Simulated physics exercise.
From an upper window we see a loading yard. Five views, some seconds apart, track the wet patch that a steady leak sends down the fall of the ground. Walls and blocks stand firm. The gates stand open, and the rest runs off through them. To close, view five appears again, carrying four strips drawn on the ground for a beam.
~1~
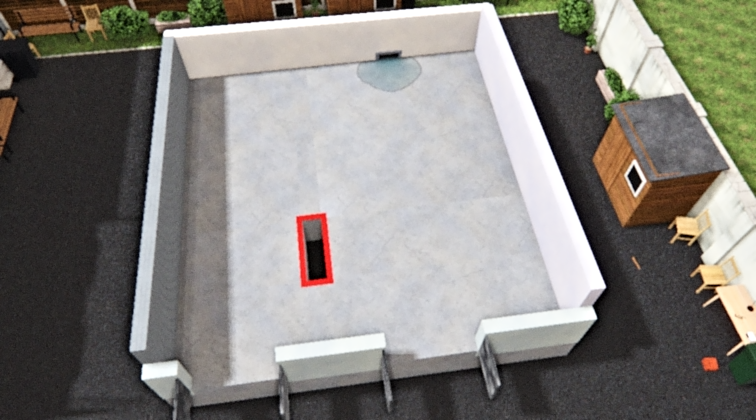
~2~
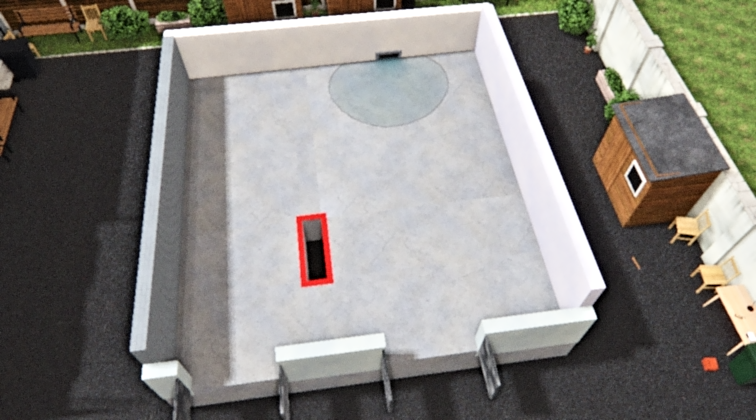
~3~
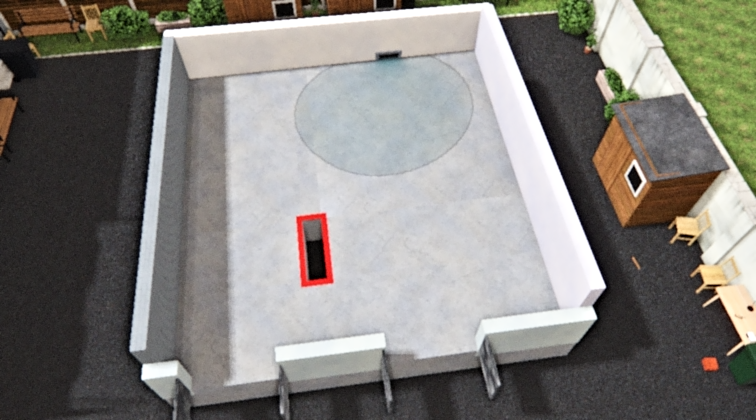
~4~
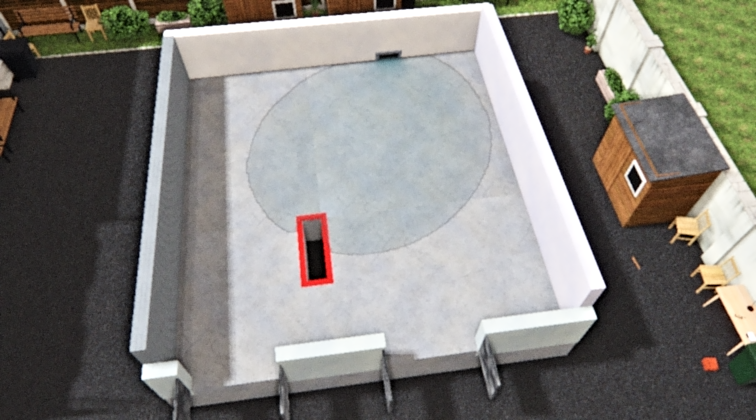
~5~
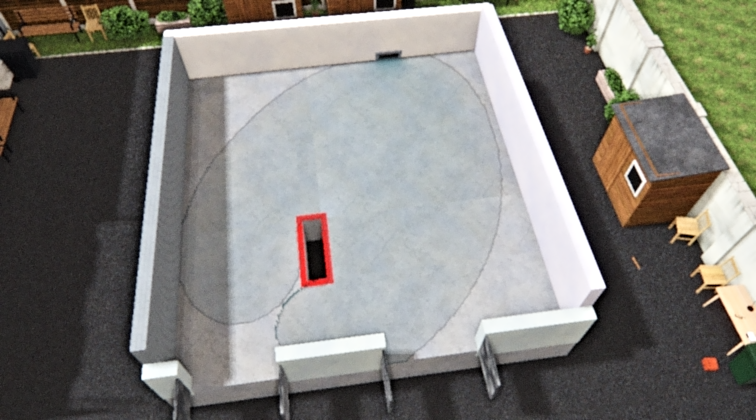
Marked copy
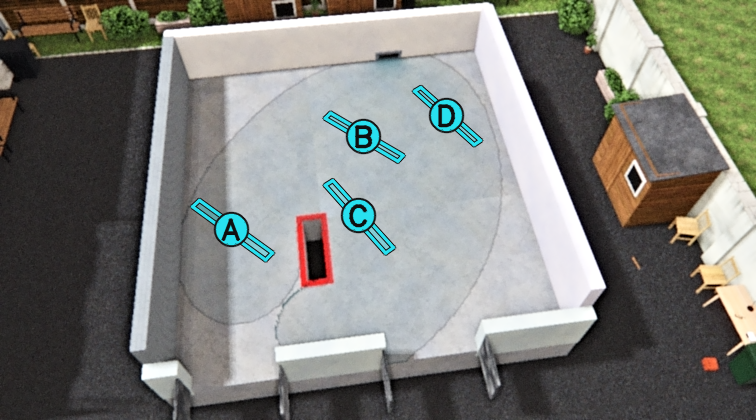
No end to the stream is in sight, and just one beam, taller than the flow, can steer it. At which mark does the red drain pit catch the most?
A works best here.
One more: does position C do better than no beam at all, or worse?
Worse.
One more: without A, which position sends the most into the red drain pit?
That is position D.
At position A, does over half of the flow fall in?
No, it does not.
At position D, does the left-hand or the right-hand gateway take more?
More leaves on the left.
On the marked copy, A from (196, 203) to (269, 256); B from (327, 115) to (400, 158); C from (329, 182) to (389, 250); D from (417, 89) to (477, 142).
Choosing A, about 37 % of the stream runs into the red drain pit, about 63 % out by the gates.
Choosing B, about 3 % of the stream runs into the red drain pit, about 97 % out by the gates.
Choosing C, about 4 % of the stream runs into the red drain pit, about 96 % out by the gates.
Choosing D, about 23 % of the stream runs into the red drain pit, about 77 % out by the gates.
